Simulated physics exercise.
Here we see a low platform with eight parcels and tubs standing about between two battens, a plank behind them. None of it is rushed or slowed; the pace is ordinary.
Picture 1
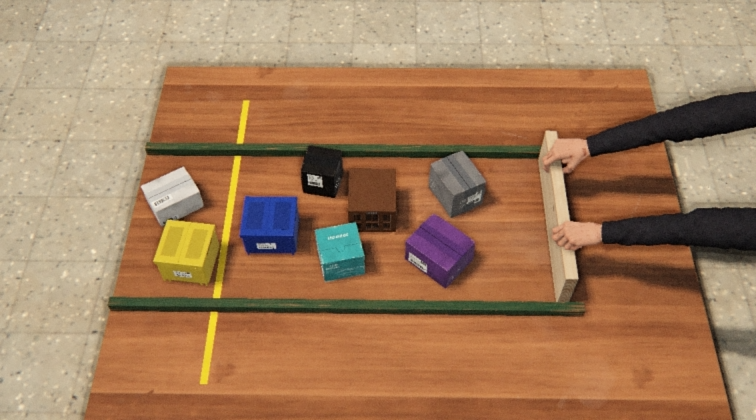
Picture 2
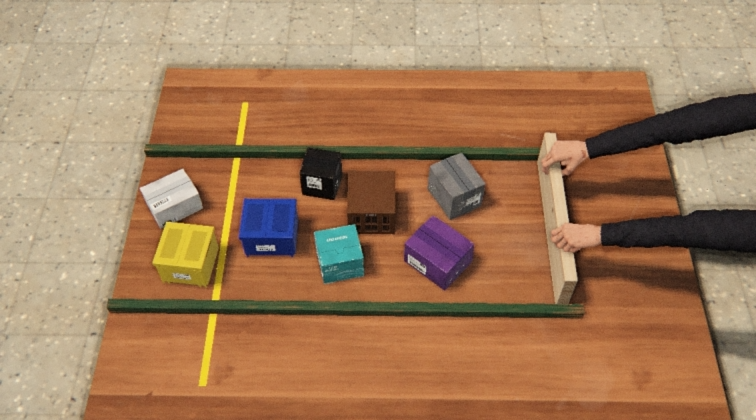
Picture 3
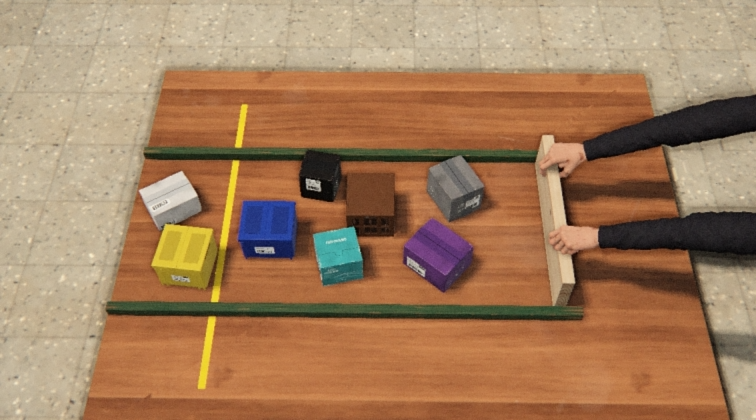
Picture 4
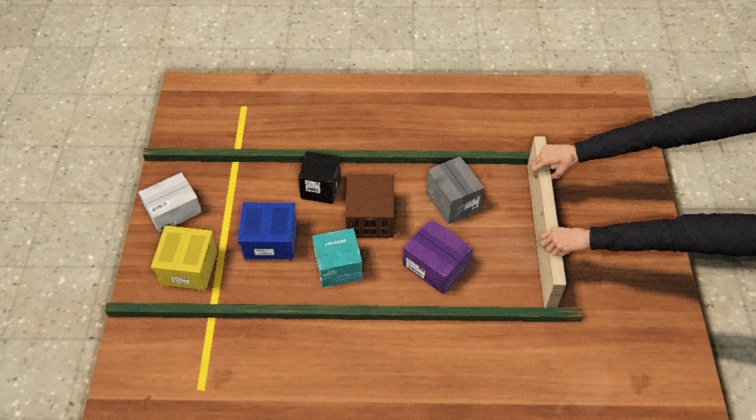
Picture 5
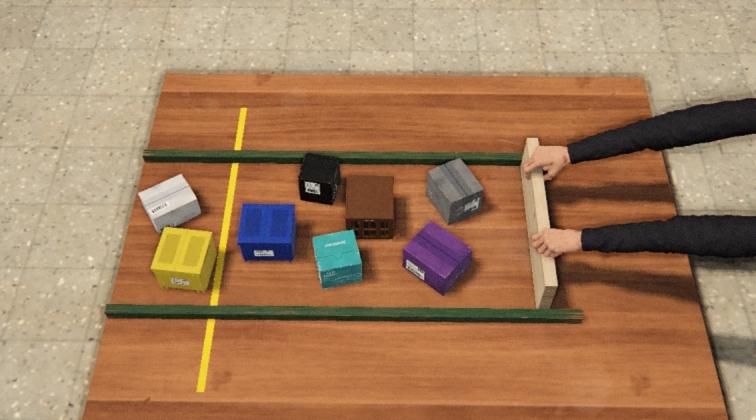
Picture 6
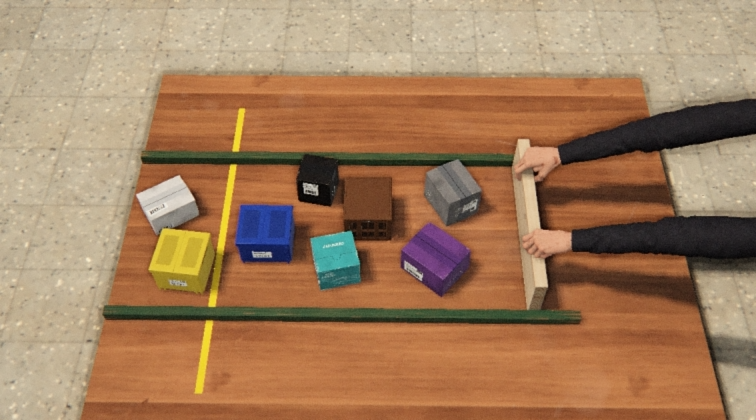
Two hands sliding a pale plank slightly left between green battens, while eight coloured boxes stand untouched on a wooden platform.
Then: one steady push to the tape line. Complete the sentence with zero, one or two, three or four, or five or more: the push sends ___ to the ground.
The push sends one or two to the ground.
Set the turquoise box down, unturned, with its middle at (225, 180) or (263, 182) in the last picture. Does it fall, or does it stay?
Result for the turquoise box: It is still there at position one; it is still there at position two.
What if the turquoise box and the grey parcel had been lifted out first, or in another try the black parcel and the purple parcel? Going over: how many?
Well, the first time you'd get 1, and the next time 1.
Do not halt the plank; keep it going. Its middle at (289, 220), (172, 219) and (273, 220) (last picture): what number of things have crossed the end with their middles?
The counts: 0, 6 and 0.
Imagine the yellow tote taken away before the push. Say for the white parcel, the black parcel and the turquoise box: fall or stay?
The white parcel goes down, the black parcel is still up and the turquoise box is still up.
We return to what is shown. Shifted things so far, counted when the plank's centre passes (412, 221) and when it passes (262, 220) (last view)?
It comes to 5 for the first spot, 8 for the other.
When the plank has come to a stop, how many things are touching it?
That number would be 2.
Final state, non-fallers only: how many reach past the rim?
1, I think.
Soon after, none off yet; white parcel at rest near (168, 205); yellow tote at rest near (184, 261); blue tote at rest near (266, 234).
After that, none off yet; white parcel at rest near (168, 205); yellow tote displaced a little near (166, 272); blue tote displaced about its own width near (206, 233).
In the end, the number that fall off is one or two; gone, yellow tote and white parcel.
